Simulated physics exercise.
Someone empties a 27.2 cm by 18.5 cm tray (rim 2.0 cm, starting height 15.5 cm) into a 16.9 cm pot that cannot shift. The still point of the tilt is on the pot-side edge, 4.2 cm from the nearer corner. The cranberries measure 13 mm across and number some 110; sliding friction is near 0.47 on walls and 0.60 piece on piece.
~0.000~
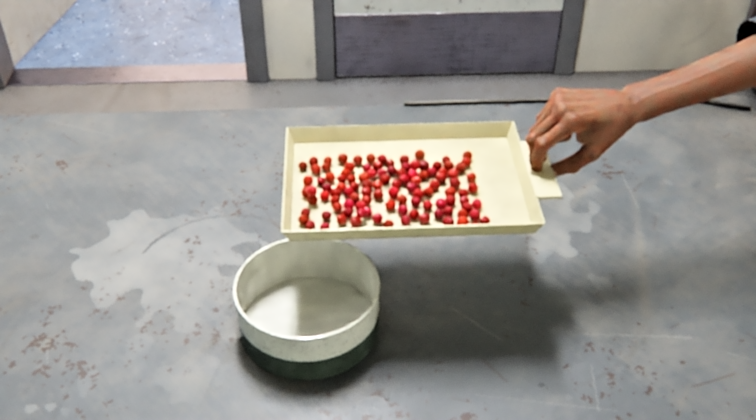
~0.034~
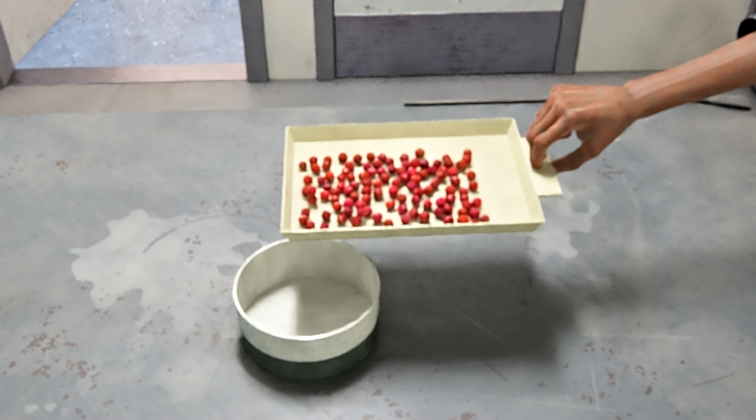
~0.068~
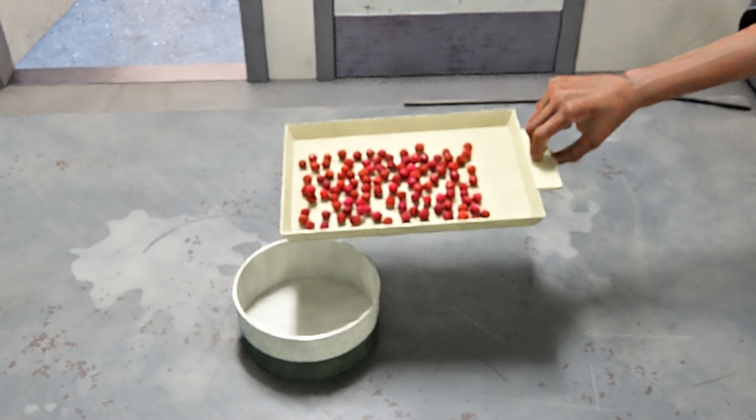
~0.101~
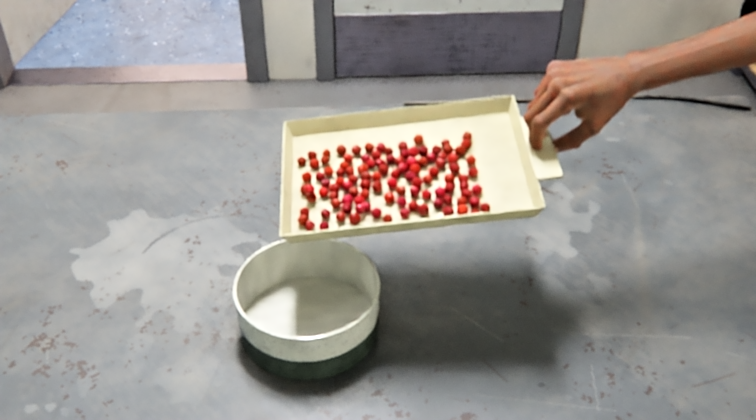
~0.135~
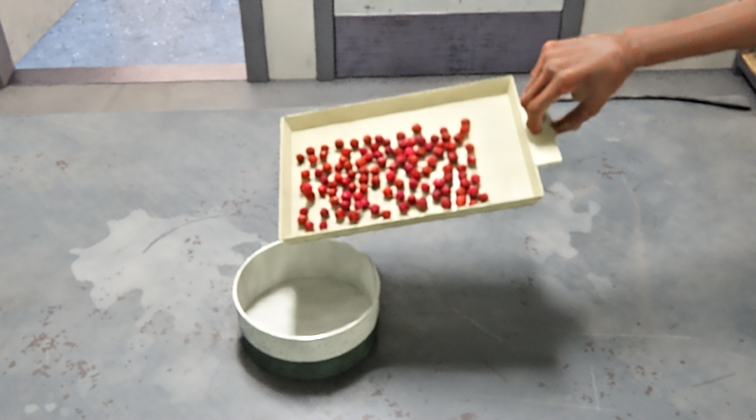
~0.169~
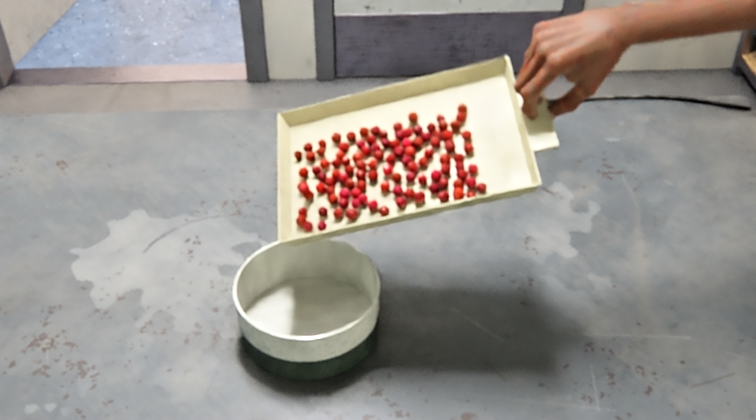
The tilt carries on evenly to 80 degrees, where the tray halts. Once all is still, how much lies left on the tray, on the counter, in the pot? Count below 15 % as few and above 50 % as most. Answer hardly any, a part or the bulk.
Tray hardly any, counter a part, pot the bulk.
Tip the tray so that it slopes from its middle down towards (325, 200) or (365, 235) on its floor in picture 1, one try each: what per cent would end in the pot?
About 40 and 85 per cent.
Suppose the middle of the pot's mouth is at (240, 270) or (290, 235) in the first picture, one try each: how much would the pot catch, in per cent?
Some 65 and 5 per cent.
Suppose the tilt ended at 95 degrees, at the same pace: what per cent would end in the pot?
In that case some 75 per cent.
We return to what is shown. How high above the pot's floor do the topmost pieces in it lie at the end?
Some 2.5 cm.
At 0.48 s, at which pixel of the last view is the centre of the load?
Around (304, 197).
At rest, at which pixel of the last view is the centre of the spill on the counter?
Near (161, 404).
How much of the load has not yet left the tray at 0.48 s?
About 100 per cent.
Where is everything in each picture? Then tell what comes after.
The first frame shows tray tilt 0 degrees, front corners at (289, 227) and (536, 219); middle of the pieces at (394, 193); pot at (307, 284).
The second frame shows tray tilt 1 degrees, front corners at (289, 227) and (537, 217); middle of the pieces at (393, 191).
The third frame shows tray tilt 3 degrees, front corners at (288, 228) and (537, 211), lowest corner left front; middle of the pieces at (393, 188).
The fourth frame shows tray tilt 7 degrees, front corners at (287, 230) and (536, 203), lowest corner left front; middle of the pieces at (392, 183).
The fifth frame shows tray tilt 13 degrees, front corners at (286, 232) and (535, 191), lowest corner left front; middle of the pieces at (391, 177).
The sixth frame shows tray tilt 19 degrees, front corners at (286, 235) and (532, 179), lowest corner left front; middle of the pieces at (388, 170); pot at (307, 284). Its pace works out near 175 degrees a second.
After 0.35 s, tilt 51 degrees; the tray holds 100 %, the pot 0 %.
After 0.48 s, tilt 73 degrees; the tray holds 100 %, the pot 0 %.
After 0.73 s, tilt 80 degrees; the tray holds 15 %, the pot 50 %.
In the end, at 1.8 s, tray 0 %, counter 25 %, pot 75 %.
